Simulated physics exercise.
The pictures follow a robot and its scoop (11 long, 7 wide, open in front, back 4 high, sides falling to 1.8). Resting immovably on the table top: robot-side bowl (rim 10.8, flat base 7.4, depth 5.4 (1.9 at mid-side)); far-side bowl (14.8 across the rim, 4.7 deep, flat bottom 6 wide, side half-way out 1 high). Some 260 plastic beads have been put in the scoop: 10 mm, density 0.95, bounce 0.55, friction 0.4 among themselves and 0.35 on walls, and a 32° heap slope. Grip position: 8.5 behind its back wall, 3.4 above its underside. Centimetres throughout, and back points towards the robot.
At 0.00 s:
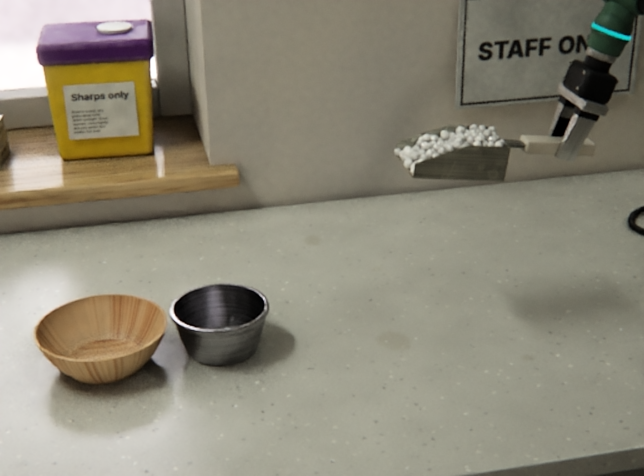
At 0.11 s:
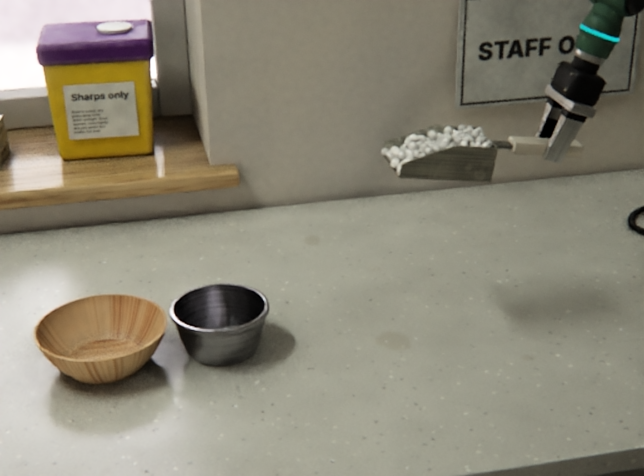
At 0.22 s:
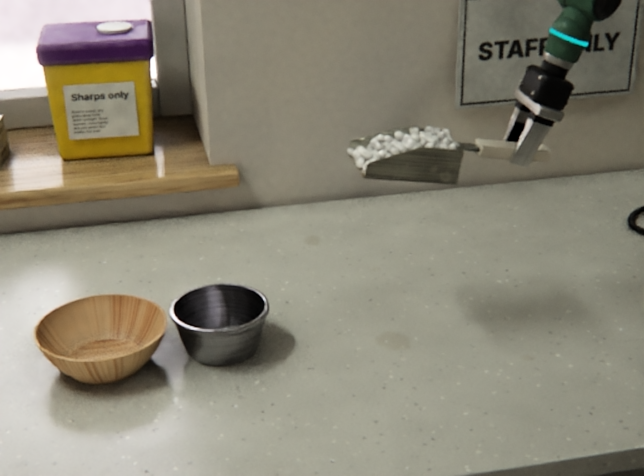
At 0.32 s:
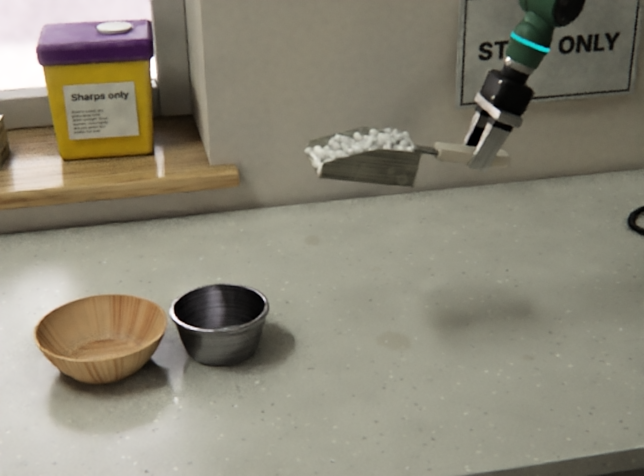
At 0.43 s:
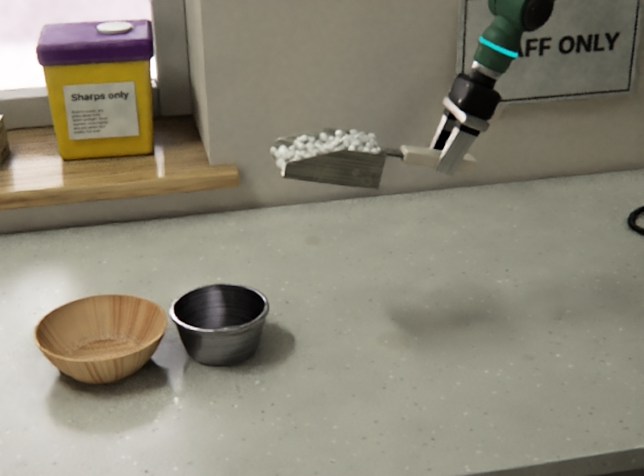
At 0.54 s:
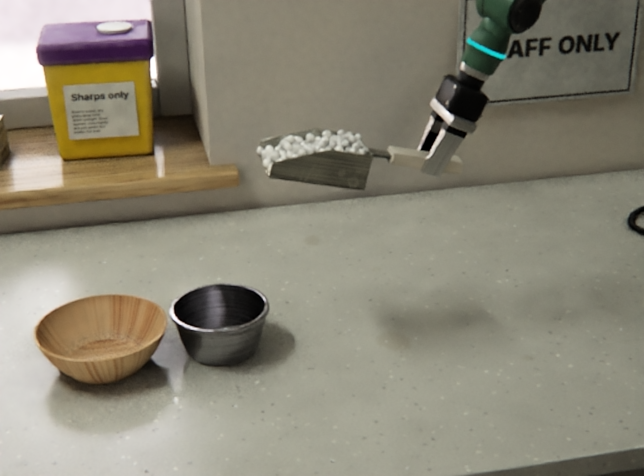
Robot arm carrying a metal scoop heaped with white beads leftward above a grey counter with a wooden bowl and a metal bowl.
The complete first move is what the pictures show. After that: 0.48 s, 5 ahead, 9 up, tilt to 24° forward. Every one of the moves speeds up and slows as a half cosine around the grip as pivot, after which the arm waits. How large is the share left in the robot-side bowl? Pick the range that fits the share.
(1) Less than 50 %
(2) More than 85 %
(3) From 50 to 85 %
Answer: 2.
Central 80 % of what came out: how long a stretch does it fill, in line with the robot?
Length: Close to 6 cm.
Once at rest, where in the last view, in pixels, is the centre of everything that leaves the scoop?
In the final picture, somewhere near (214, 330).
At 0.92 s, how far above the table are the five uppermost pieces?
Roughly 28 cm.
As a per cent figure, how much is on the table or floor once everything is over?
About 0 per cent.
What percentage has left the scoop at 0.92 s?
Share out so far: Near 5 %.
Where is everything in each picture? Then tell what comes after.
The first frame shows scoop floor at (457, 165), tilted 8° backward; upper third of the load around (467, 142), from x 400 to 500, top at y 130; 264 on the scoop.
The second frame shows scoop floor at (444, 166), tilted 9° backward; upper third of the load around (455, 143), from x 385 to 490, top at y 130.
The third frame shows scoop floor at (411, 167), tilted 10° backward; upper third of the load around (421, 144), from x 350 to 455, top at y 130.
The fourth frame shows scoop floor at (368, 168), tilted 12° backward; upper third of the load around (374, 146), from x 310 to 415, top at y 130.
The fifth frame shows scoop floor at (333, 170), tilted 13° backward; upper third of the load around (338, 148), from x 275 to 380, top at y 135.
The sixth frame shows scoop floor at (320, 170), tilted 14° backward; upper third of the load around (324, 148), from x 260 to 365, top at y 135; 264 on the scoop.
By 0.73 s, level, highest piece 27 above the table; 264 on the scoop.
By 0.92 s, tilted 20° forward, highest piece 28 above the table; 253 on the scoop, 11 in flight or on a rim.
By 1.22 s, tilted 24° forward, highest piece 24 above the table; 102 in the robot-side bowl, 97 on the scoop, 65 in flight or on a rim.
By 2.27 s, tilted 24° forward, highest piece 6 above the table; 254 in the robot-side bowl, 5 on the table or floor, 4 in the far-side bowl, 1 in flight or on a rim.
Final count, 254 in the robot-side bowl, 5 on the table or floor, 4 in the far-side bowl, 1 in flight or on a rim. That is 96 % in the robot-side bowl.
